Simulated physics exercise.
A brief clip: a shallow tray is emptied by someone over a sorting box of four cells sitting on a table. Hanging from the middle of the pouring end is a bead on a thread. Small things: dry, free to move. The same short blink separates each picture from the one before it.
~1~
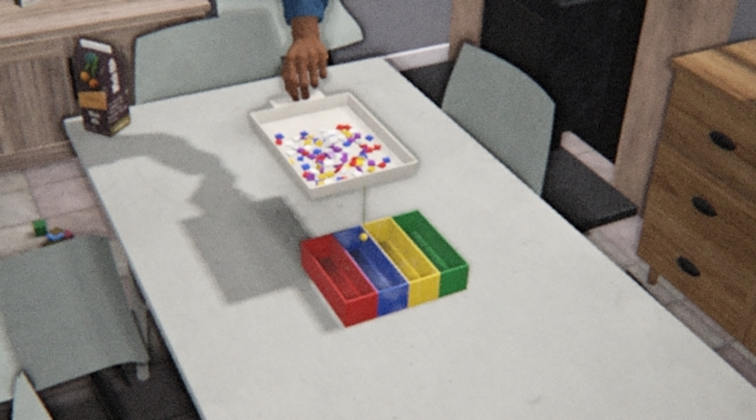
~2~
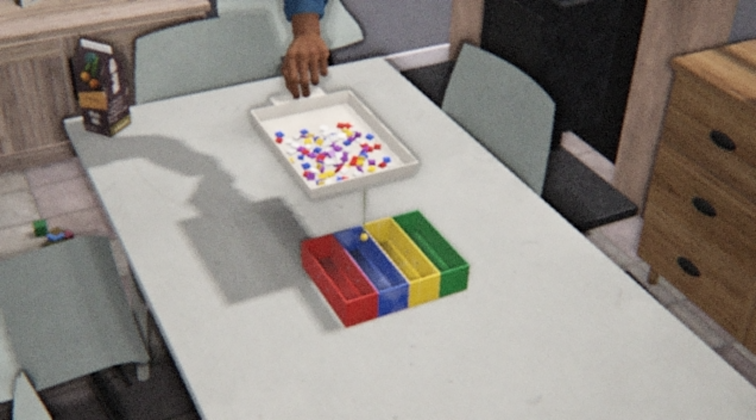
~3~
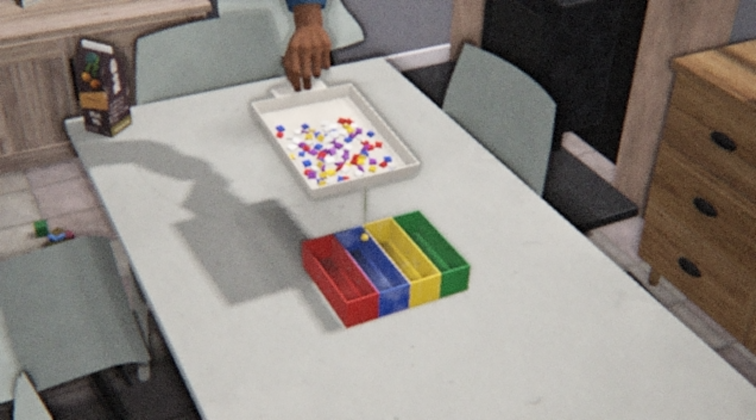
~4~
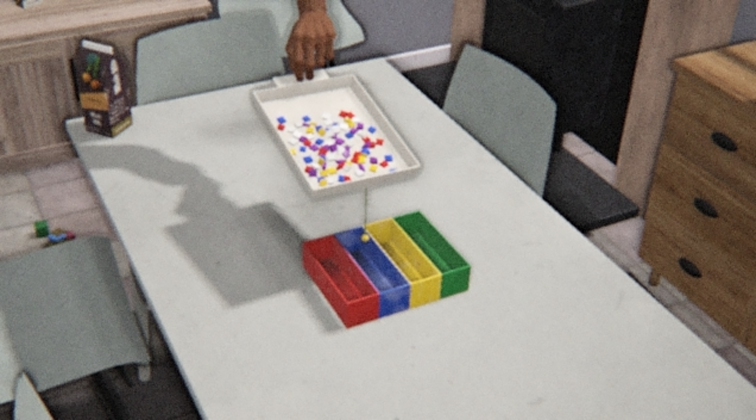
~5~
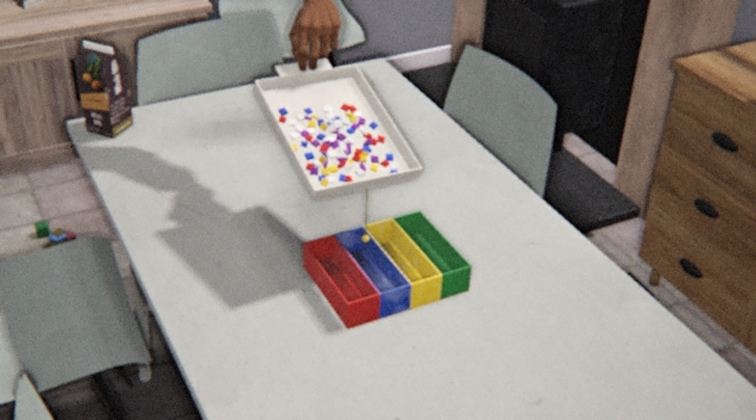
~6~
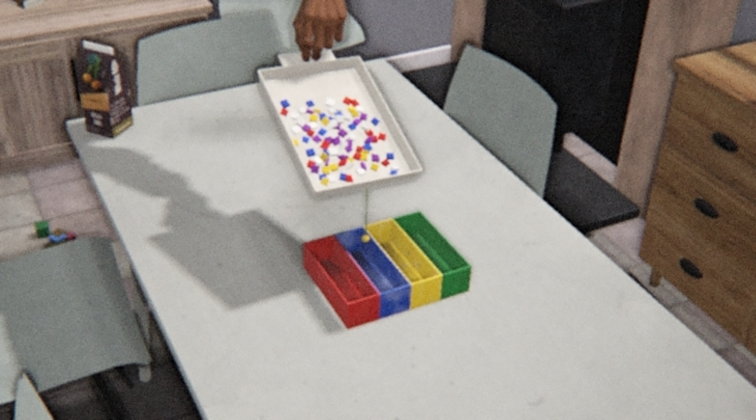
At first, a hand holds a shallow white tray of small colourful pieces level above a sorting box with red, blue, yellow and green cells on a table. Then the hand gradually raises the tray's far end, tilting it toward the box, while the pieces stay spread inside and the box stays still.
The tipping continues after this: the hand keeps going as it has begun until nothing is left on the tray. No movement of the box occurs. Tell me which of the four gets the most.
The yellow cell gets the most.
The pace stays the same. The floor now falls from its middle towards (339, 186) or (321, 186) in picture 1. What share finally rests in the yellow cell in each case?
In turn some 0 and 0 per cent.
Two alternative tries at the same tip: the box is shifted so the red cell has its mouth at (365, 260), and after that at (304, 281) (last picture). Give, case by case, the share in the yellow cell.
30 per cent the first time, 30 per cent the second time.
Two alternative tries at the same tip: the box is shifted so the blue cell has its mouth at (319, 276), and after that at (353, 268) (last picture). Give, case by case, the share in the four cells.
50 per cent, then 90 per cent.
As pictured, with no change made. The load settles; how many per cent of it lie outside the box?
Estimated share: About 0 %.
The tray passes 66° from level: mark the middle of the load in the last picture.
Roughly (370, 166).
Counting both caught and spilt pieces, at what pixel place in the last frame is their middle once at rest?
Near pixel (406, 284).
Soon after the last picture, tray tipped steeply; all on the tray.
A little later, tray tipped past a quarter turn; most on the tray; a stray few in the yellow cell; a stray few in the green cell; a small part falling or outside the box.
Later still, tray tipped past a quarter turn; about half in the yellow cell; about a quarter in the blue cell; about a quarter in the green cell; a small part in the red cell.
At rest, tray tipped past a quarter turn; about half in the yellow cell; about a quarter in the blue cell; about a quarter in the green cell; a small part in the red cell.
